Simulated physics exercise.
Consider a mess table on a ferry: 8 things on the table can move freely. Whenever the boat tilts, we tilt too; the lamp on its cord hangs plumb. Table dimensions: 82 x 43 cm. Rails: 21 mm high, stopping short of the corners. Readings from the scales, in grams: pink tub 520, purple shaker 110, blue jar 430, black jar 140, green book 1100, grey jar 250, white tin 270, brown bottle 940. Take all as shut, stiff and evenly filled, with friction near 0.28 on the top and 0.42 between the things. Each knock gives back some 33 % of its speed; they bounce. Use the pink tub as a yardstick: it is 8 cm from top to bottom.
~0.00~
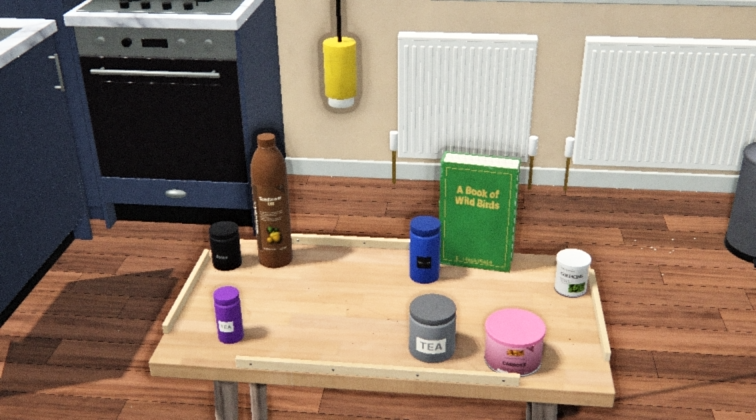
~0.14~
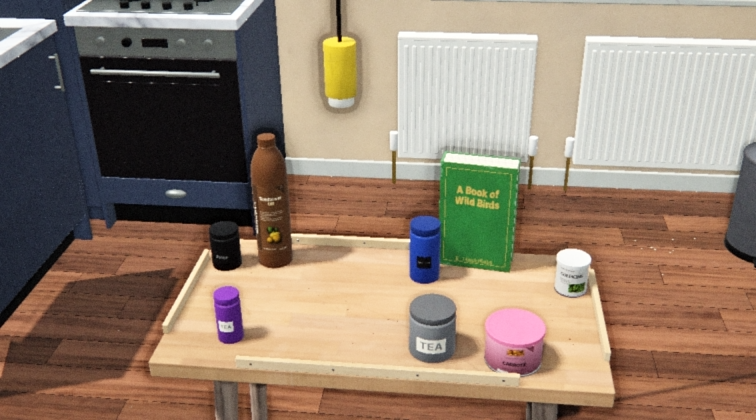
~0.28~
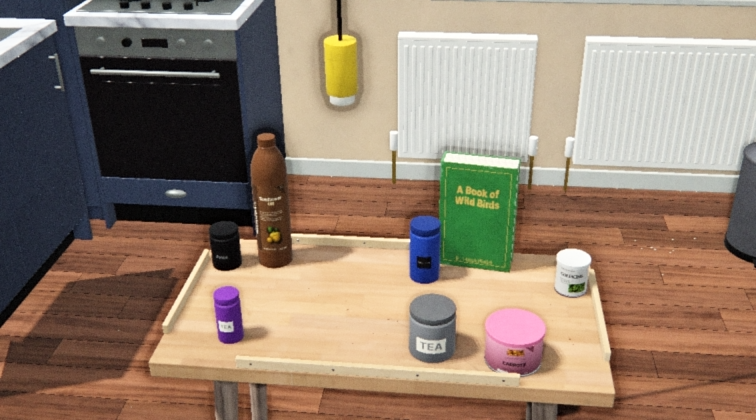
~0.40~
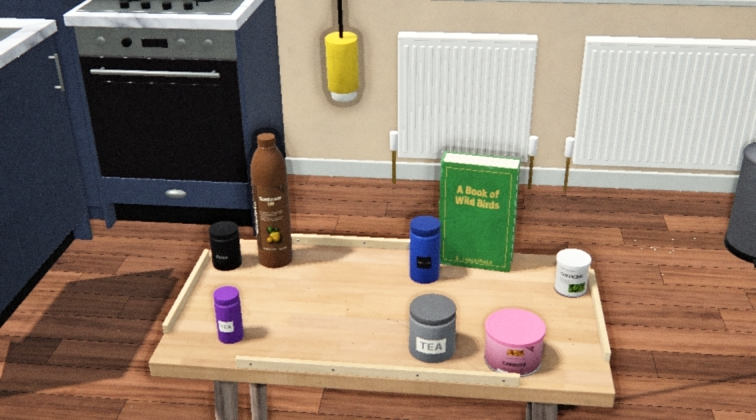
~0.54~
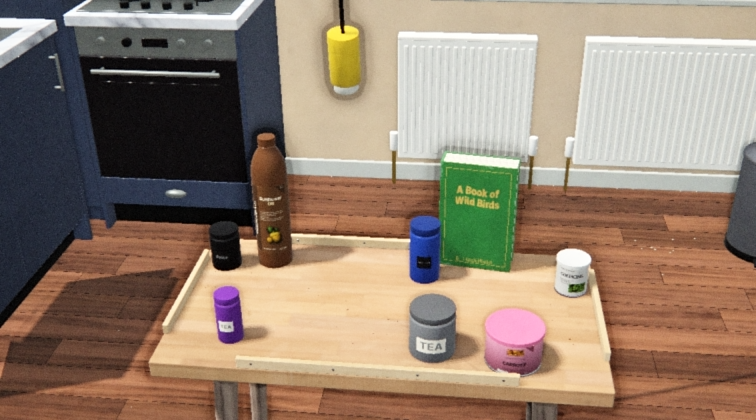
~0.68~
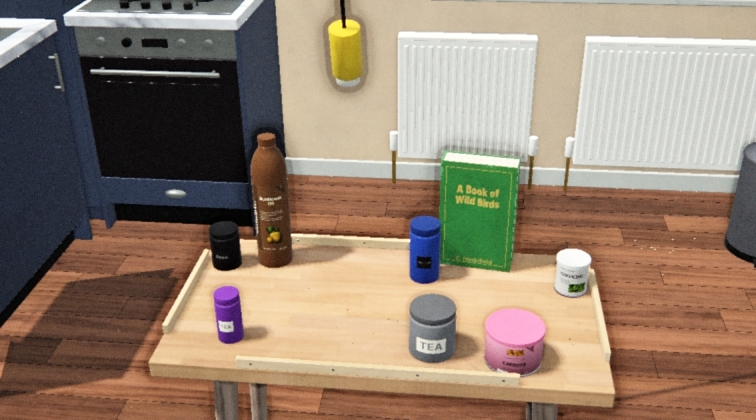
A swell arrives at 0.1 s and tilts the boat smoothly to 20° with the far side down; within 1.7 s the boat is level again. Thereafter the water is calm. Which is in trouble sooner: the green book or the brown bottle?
The first of the two.
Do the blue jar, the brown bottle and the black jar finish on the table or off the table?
The blue jar is still on the table; the brown bottle finishes off the table; the black jar ends off the table.
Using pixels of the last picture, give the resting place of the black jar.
In the last view, its centre sits near (291, 379).
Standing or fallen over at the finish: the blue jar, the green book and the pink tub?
Here's how it ends: The blue jar never goes down, the green book comes down, and the pink tub never goes down.
By 1.28 s, floor tilted 13°, far side down; green book and brown bottle now off the table; blue jar rocked 4° off its seat; purple shaker 9 cm from its spot.
By 1.68 s, floor tilted 1°, far side down; black jar now off the table; purple shaker 13 cm from its spot; white tin 12 cm from its spot.
When it is over (2.3 s), off the table, black jar, green book and brown bottle; not toppled but over 5 cm from the start, pink tub, purple shaker, blue jar, grey jar and white tin. End places, in pixels of the last picture, green book near (484, 336). Green book went at 0.94 s; brown bottle went at 1.28 s.
